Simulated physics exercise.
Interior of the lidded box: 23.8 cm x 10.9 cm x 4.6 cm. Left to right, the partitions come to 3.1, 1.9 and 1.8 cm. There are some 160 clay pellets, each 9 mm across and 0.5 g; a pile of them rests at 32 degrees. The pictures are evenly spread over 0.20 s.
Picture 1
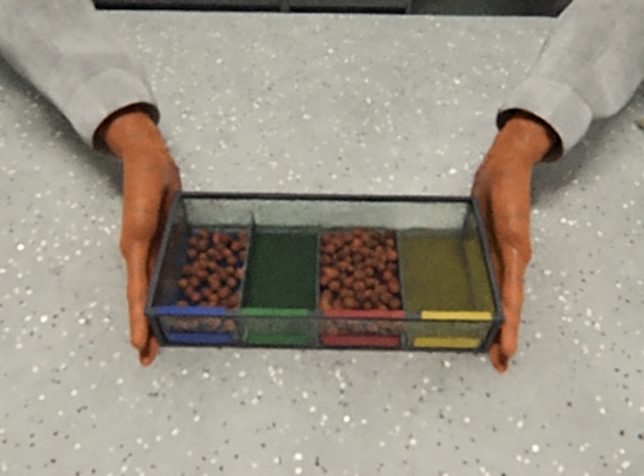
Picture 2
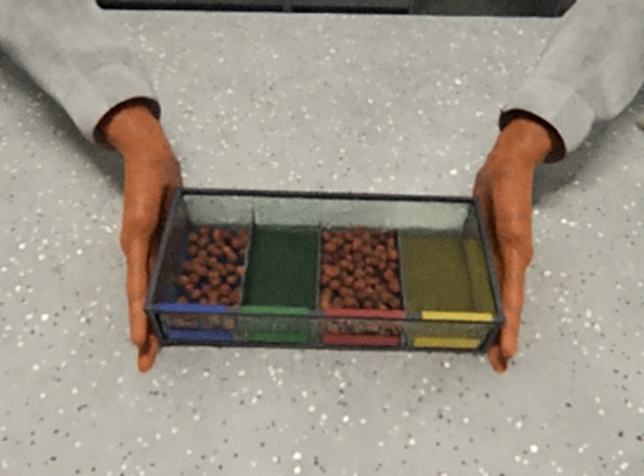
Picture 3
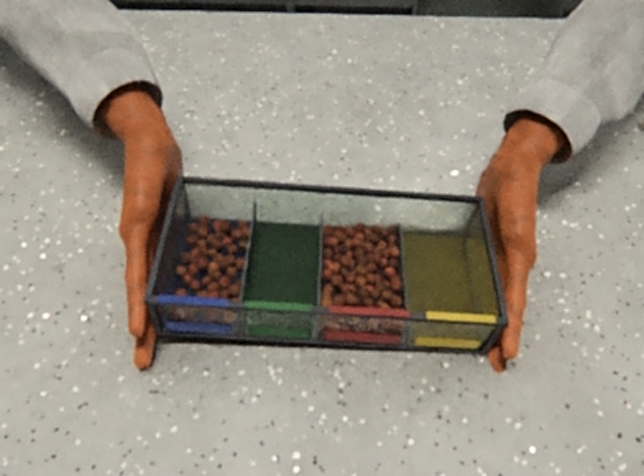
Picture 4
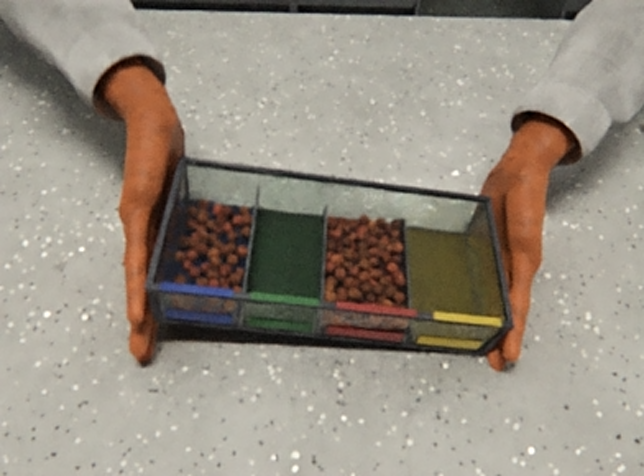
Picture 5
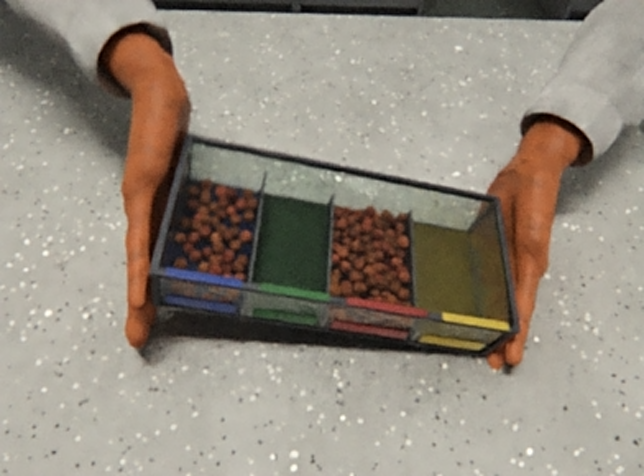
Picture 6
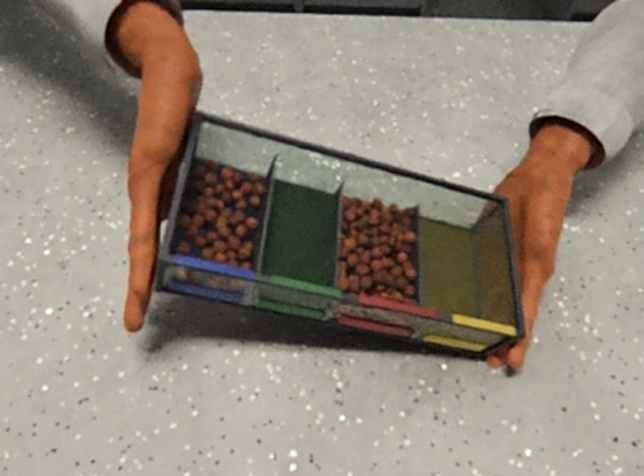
The clip shows two hands holding a clear four-section box with reddish-brown pellets in the blue- and red-marked sections, first level, then tilting steadily as the left side rises and the right front corner becomes the lowest.
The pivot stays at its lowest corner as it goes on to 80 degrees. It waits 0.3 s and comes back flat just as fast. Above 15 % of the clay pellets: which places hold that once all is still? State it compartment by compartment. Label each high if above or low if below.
Red: High; blue: High; green: Low; yellow: High.
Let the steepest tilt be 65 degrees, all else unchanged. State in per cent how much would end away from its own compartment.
Some 10 per cent.
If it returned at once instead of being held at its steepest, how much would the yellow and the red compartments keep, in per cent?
Yellow keeps 35% and red keeps 35%.
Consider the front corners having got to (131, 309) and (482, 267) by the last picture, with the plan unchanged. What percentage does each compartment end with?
Each compartment ends like this: Red 30 per cent, blue 60 per cent, green 10 per cent, yellow 0 per cent.
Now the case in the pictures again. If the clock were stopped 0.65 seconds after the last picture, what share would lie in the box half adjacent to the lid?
I'd put it at some 40 percent.
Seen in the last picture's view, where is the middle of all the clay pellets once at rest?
I'd put it at about (393, 316).
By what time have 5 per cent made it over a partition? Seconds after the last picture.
It comes at roughly 0.45 s.
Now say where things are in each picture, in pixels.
In the first picture, box tilt 0 degrees, front corners at (151, 310) and (498, 316); red 65 %, blue 35 %.
In the second picture, box tilt 1 degrees, front corners at (151, 306) and (499, 318).
In the third picture, box tilt 4 degrees, front corners at (151, 298) and (502, 320), lowest corner right front.
In the fourth picture, box tilt 9 degrees, front corners at (153, 285) and (507, 323), lowest corner right front.
In the fifth picture, box tilt 15 degrees, front corners at (158, 270) and (513, 327), lowest corner right front.
In the sixth picture, box tilt 20 degrees, front corners at (166, 256) and (519, 332), lowest corner right front; red 65 %, blue 35 %.
Then, 0.65 s after the last picture, tilt 80 degrees; red 45 %, blue 25 %, green 5 %, yellow 25 %.
Then, 1.09 s after the last picture, tilt 43 degrees; red 35 %, blue 25 %, yellow 45 %.
Then, 1.60 s after the last picture, tilt 0 degrees; red 35 %, blue 25 %, yellow 45 %.
In the end, red 35 %, blue 25 %, green 0 %, yellow 45 %.
